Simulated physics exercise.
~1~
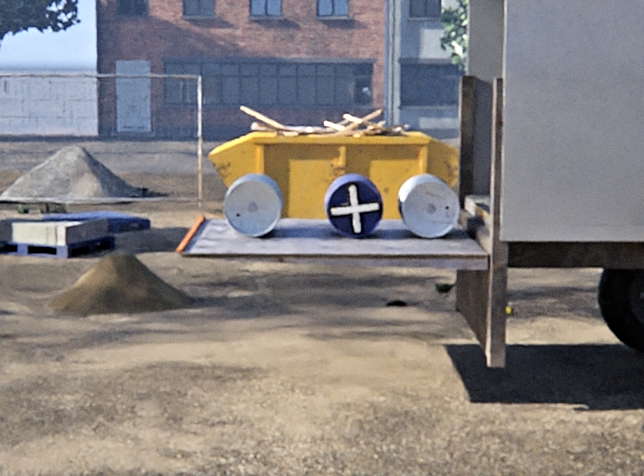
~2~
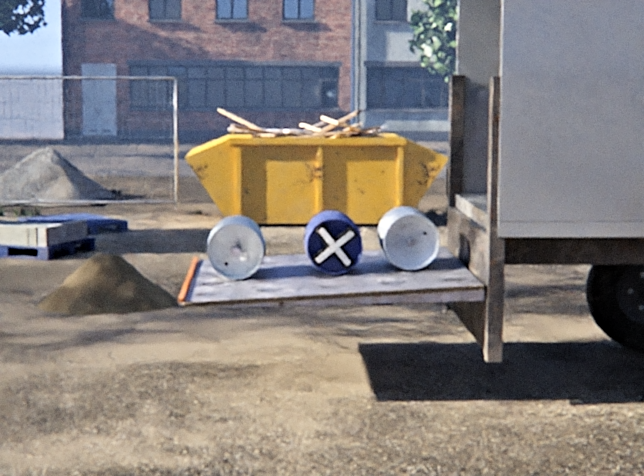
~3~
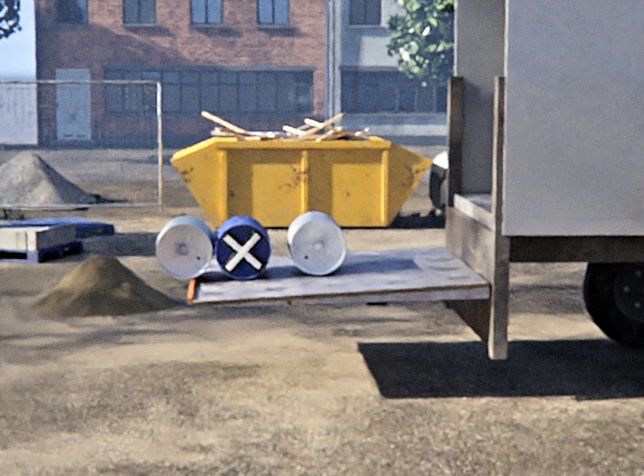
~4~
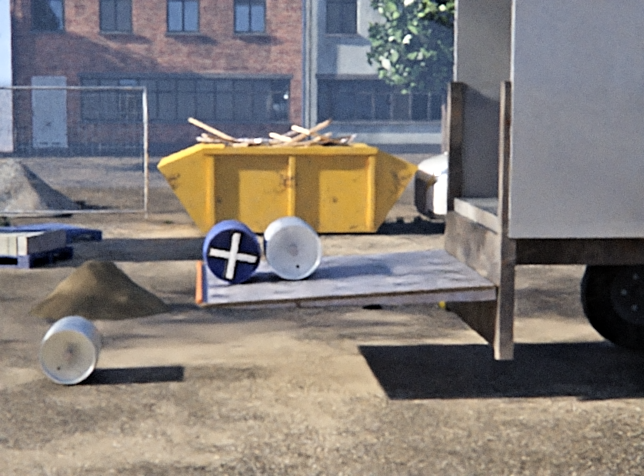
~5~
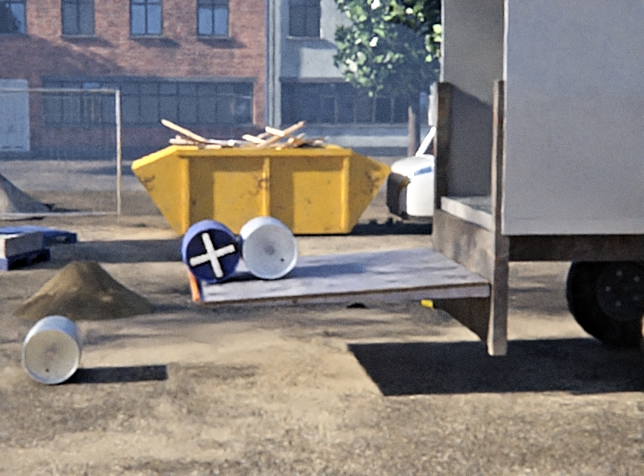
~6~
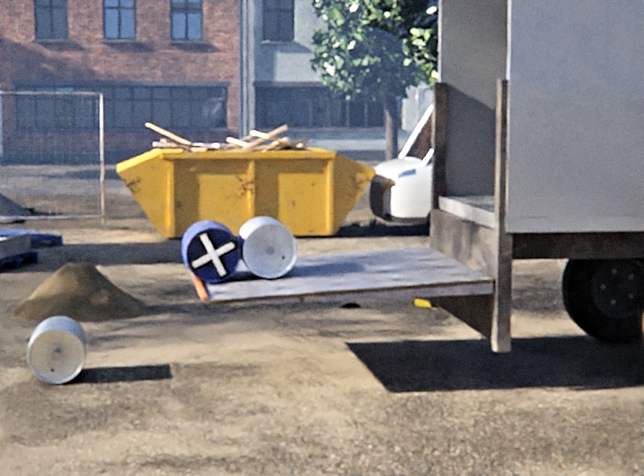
On a lorry's tail-lift, three drums rolling left as the platform tilts, one pale drum dropping off, blue and another staying aboard.
